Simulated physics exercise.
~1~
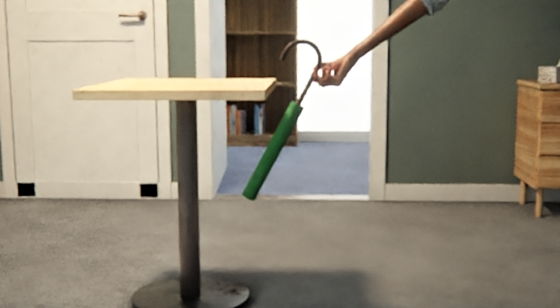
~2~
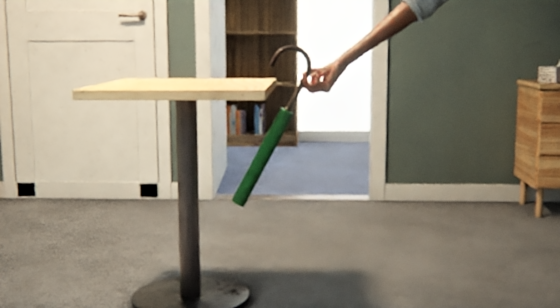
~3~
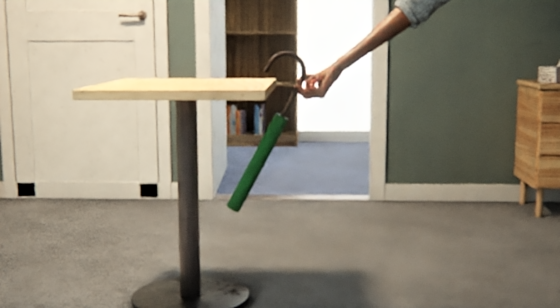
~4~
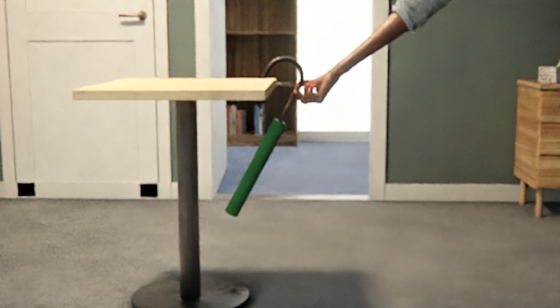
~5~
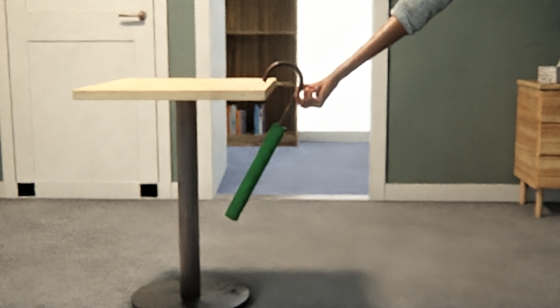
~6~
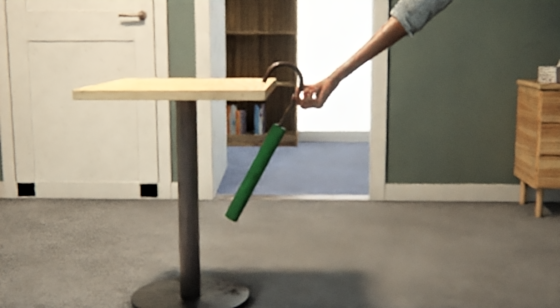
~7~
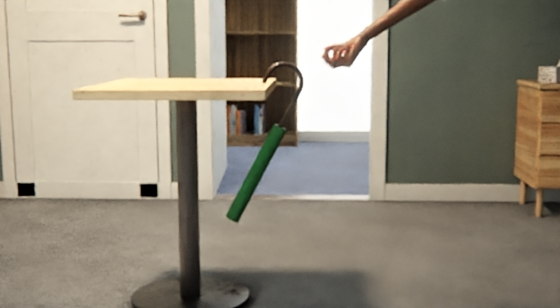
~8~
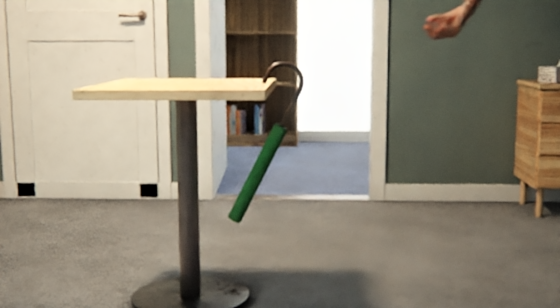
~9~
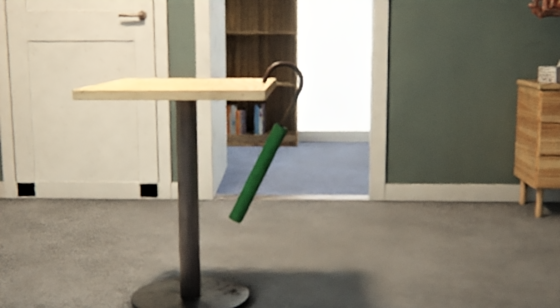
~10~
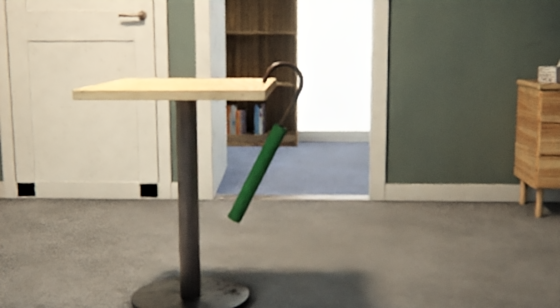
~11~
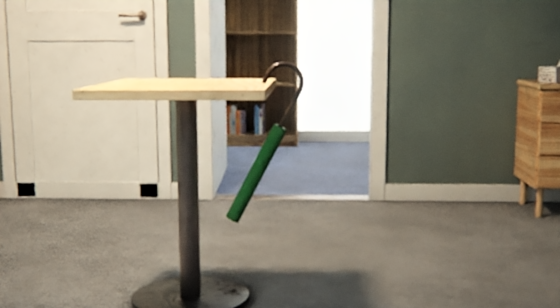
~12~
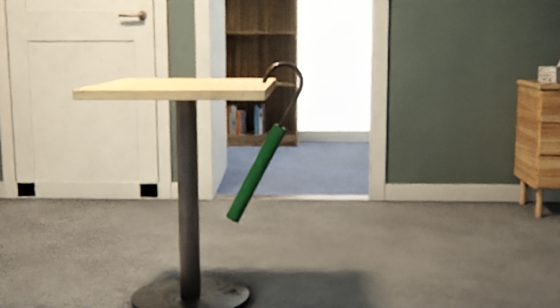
In a room with green-grey walls, a white door and an open doorway, a light-topped table stands on a single dark post. A hand reaches in from the upper right, holding a closed green umbrella by its curved handle near the table's right edge. The hand moves it a little left and down until the crook hooks over the edge. The fingers then let go, and the arm draws back to the right and out of view. The umbrella stays hooked on the edge, hanging at a slant with its lower end toward the left.
